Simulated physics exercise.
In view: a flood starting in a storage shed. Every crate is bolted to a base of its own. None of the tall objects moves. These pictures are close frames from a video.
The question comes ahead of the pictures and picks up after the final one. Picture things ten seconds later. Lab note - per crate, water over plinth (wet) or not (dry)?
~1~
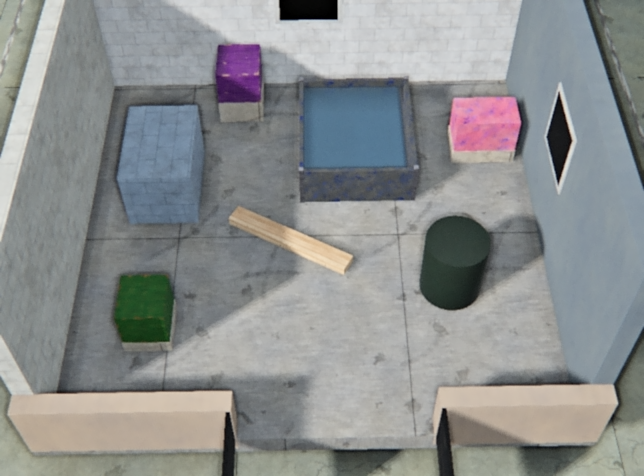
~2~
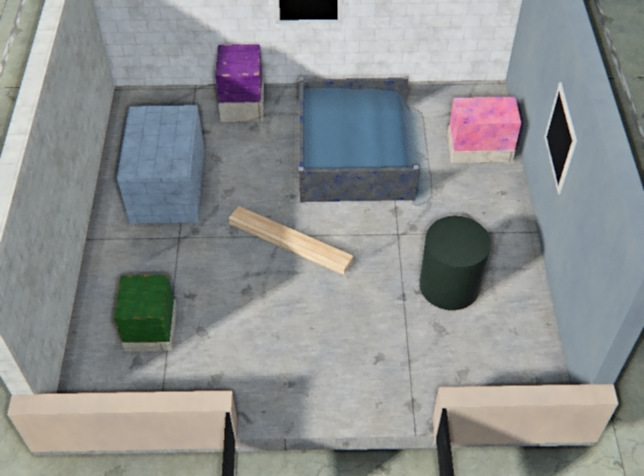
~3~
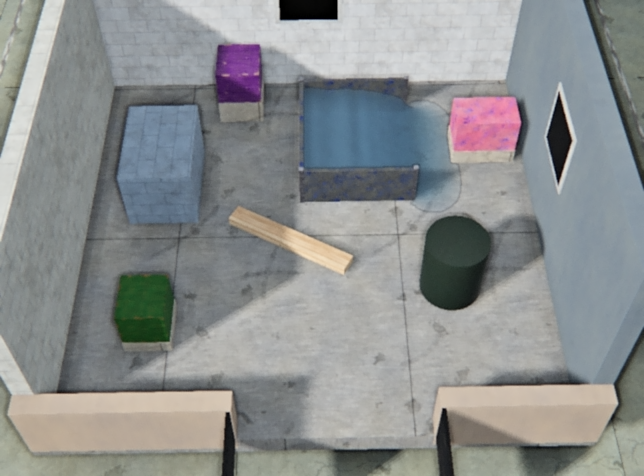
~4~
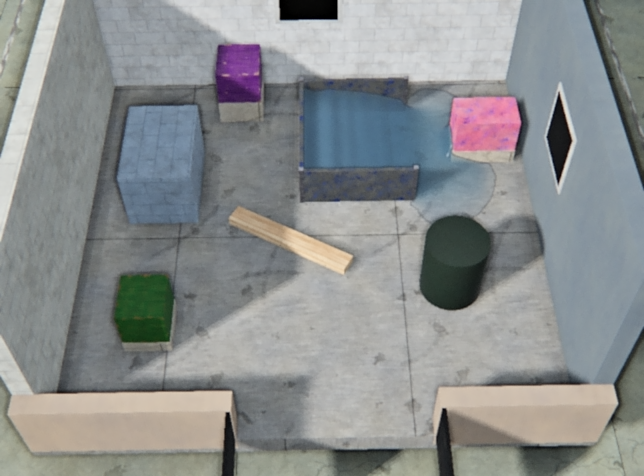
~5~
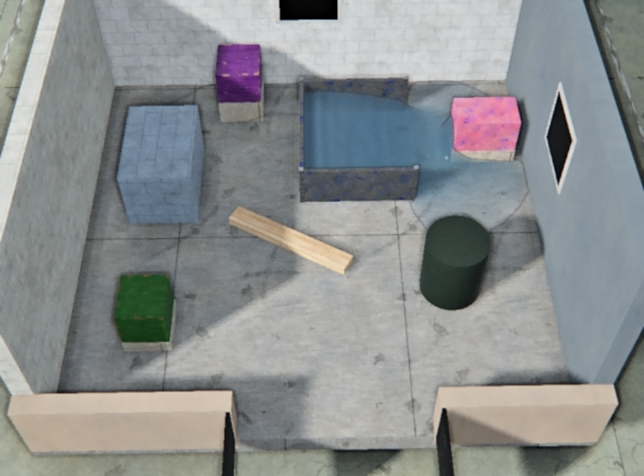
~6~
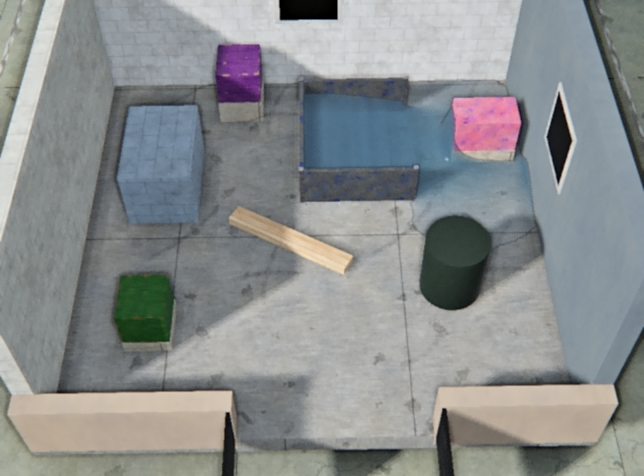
The green crate has no water on it afterwards; the pink crate has water on it afterwards; the purple crate has no water on it afterwards.
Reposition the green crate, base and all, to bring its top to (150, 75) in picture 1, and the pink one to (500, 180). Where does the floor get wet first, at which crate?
One in pink.
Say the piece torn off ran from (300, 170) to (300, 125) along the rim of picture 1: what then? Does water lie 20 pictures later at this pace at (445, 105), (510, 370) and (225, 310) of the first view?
The first comes out untouched, the second untouched, the third soaked.
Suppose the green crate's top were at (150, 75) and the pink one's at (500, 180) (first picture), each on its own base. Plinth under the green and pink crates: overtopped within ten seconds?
Result - green crate stays clear, pink crate is inundated.
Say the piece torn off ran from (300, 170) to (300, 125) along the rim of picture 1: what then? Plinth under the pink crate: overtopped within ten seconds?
Note: Pink crate stays out of reach.
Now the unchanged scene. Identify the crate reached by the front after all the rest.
I'd name the one in green.
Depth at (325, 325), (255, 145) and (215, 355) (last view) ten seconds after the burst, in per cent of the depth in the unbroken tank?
About 4, 2, 6 %.
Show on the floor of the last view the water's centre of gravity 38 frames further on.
Centre of mass: Roughly (387, 208).
A moment on, water covers 15 % of the floor; the green crate not reached, the pink crate water round its plinth, the purple crate not reached.
Next, water covers 25 % of the floor; the green crate not reached, the pink crate water round its plinth, the purple crate not reached.
Then, water covers 35 % of the floor; the green crate not reached, the pink crate water round its plinth, the purple crate water round its plinth.
Later, water covers 70 % of the floor; the green crate water round its plinth, the pink crate water round its plinth, the purple crate water round its plinth.
In the end, water covers 95 % of the floor; the green crate stayed above the water, the pink crate was topped, the purple crate stayed above the water.
